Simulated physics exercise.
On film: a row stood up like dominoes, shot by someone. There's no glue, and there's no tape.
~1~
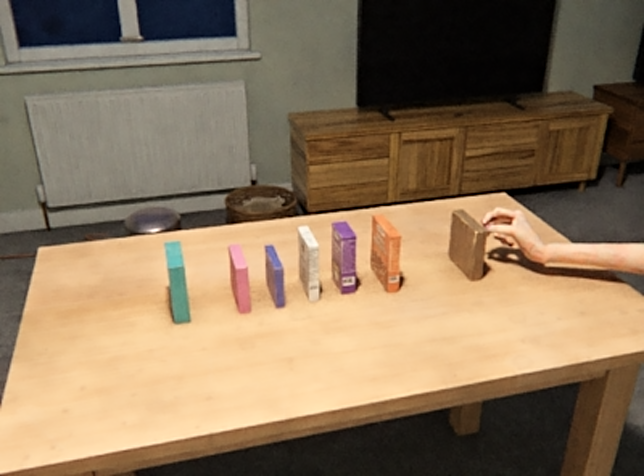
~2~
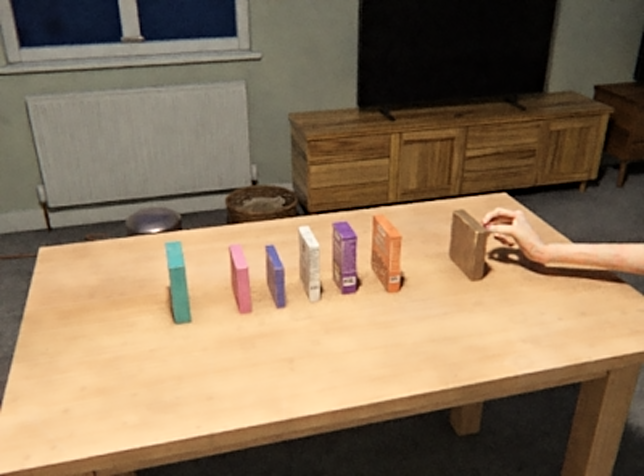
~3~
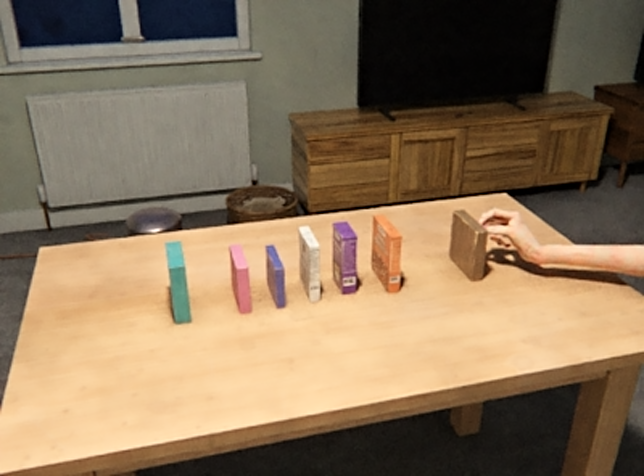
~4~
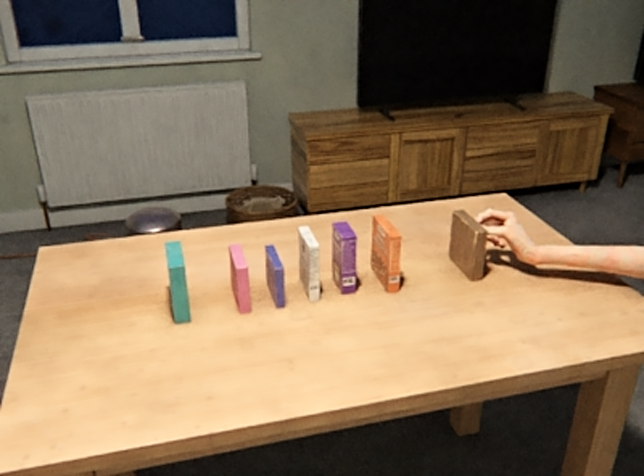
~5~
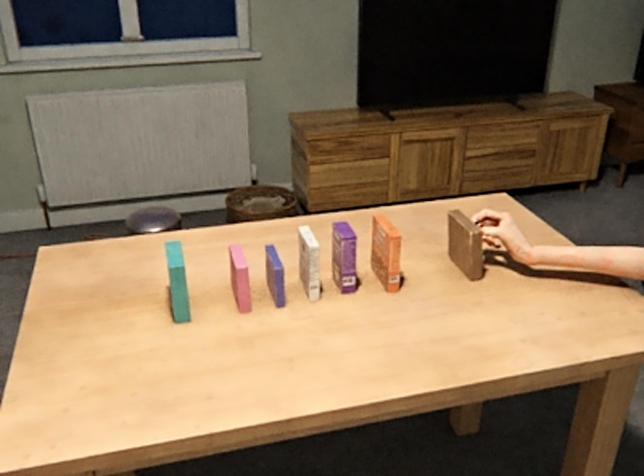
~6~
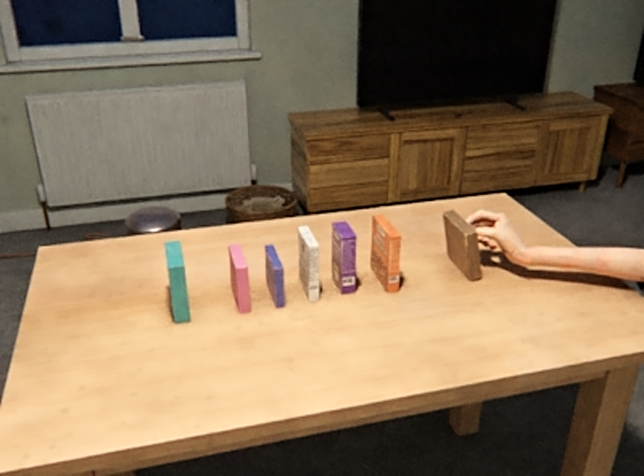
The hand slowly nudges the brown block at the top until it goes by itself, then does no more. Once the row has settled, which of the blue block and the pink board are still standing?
One by one: The blue block stays standing; the pink board stays standing.
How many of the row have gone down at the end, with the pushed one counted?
1.
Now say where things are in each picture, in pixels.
In the first picture, blue block (275, 276); pink board (239, 278).
In the second picture, orange packet (386, 253); purple packet (345, 258).
In the third picture, white packet (309, 264); orange packet (386, 253).
In the fourth picture, purple packet (344, 258); white packet (309, 264).
In the fifth picture, brown block 6° over; orange packet (385, 253); purple packet (344, 258).
In the sixth picture, brown block 12° over; blue block (275, 276); pink board (239, 278).
Then, 0.20 s after the last picture, brown block 36° over.
Then, 0.30 s after the last picture, brown block 83° over.
Then, 0.40 s after the last picture, brown block 90° over.
At rest, all 5 in place. Seen from the same camera at the end, blue block near (275, 276), pink board near (239, 278).
